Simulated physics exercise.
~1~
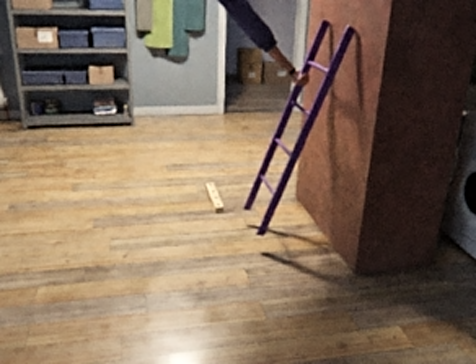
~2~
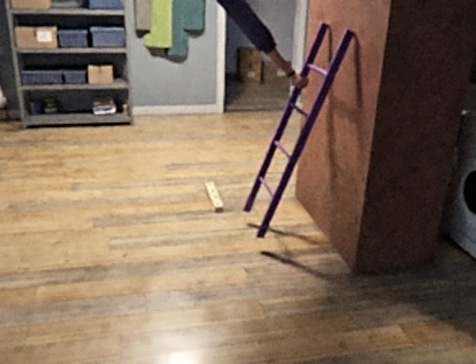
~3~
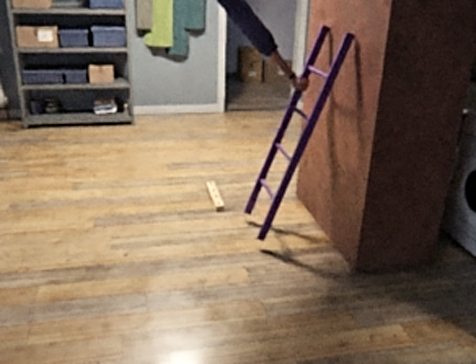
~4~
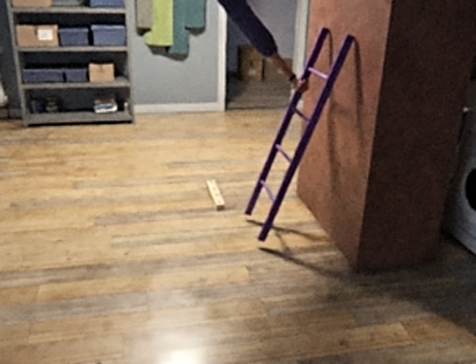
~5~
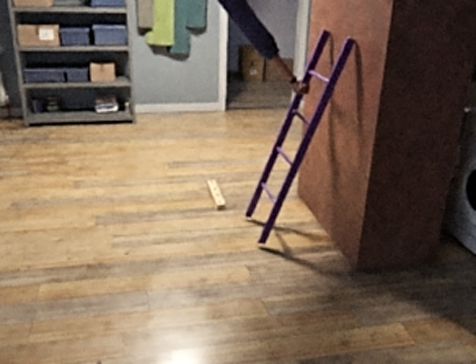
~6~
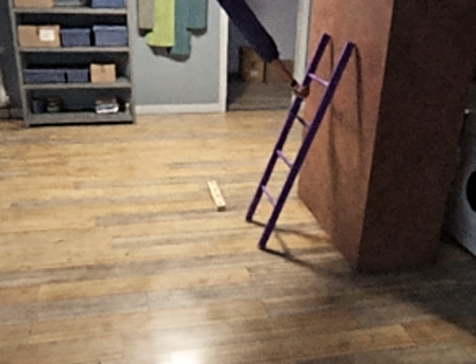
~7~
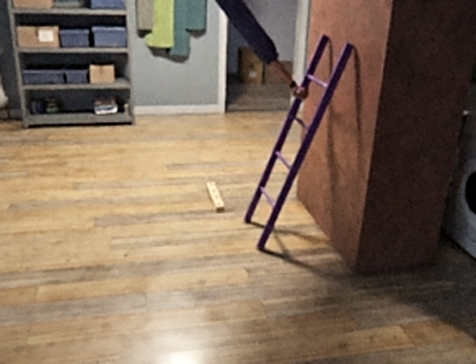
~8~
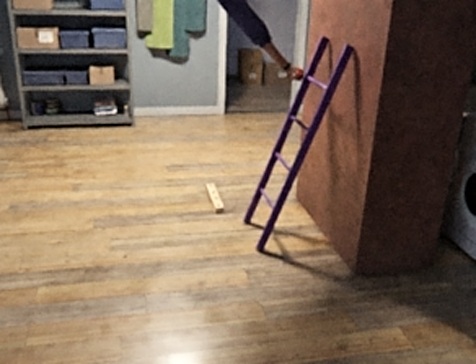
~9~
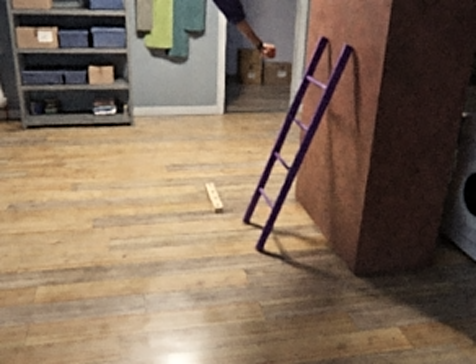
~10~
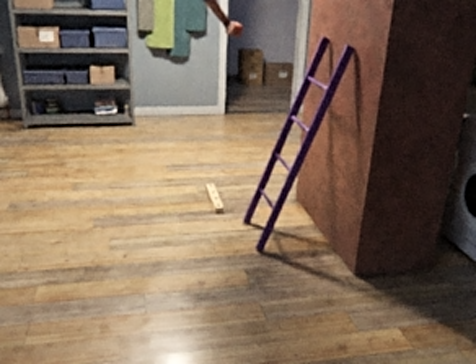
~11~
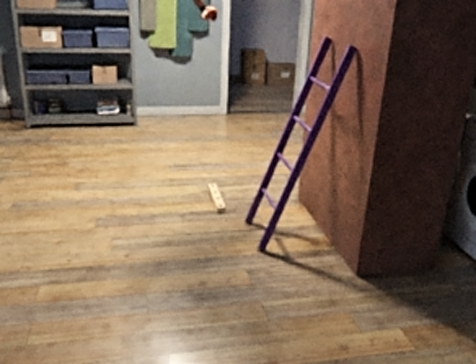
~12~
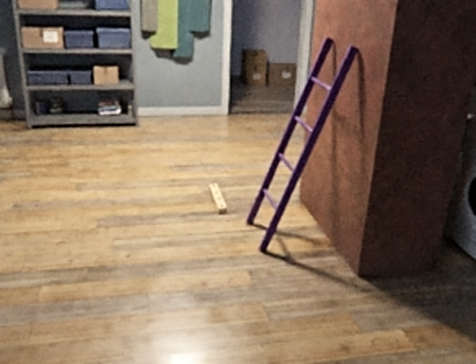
In a wood-floored room, a hand lowers a purple ladder-like gate against a reddish-brown cupboard, lets go, and it stays leaning.
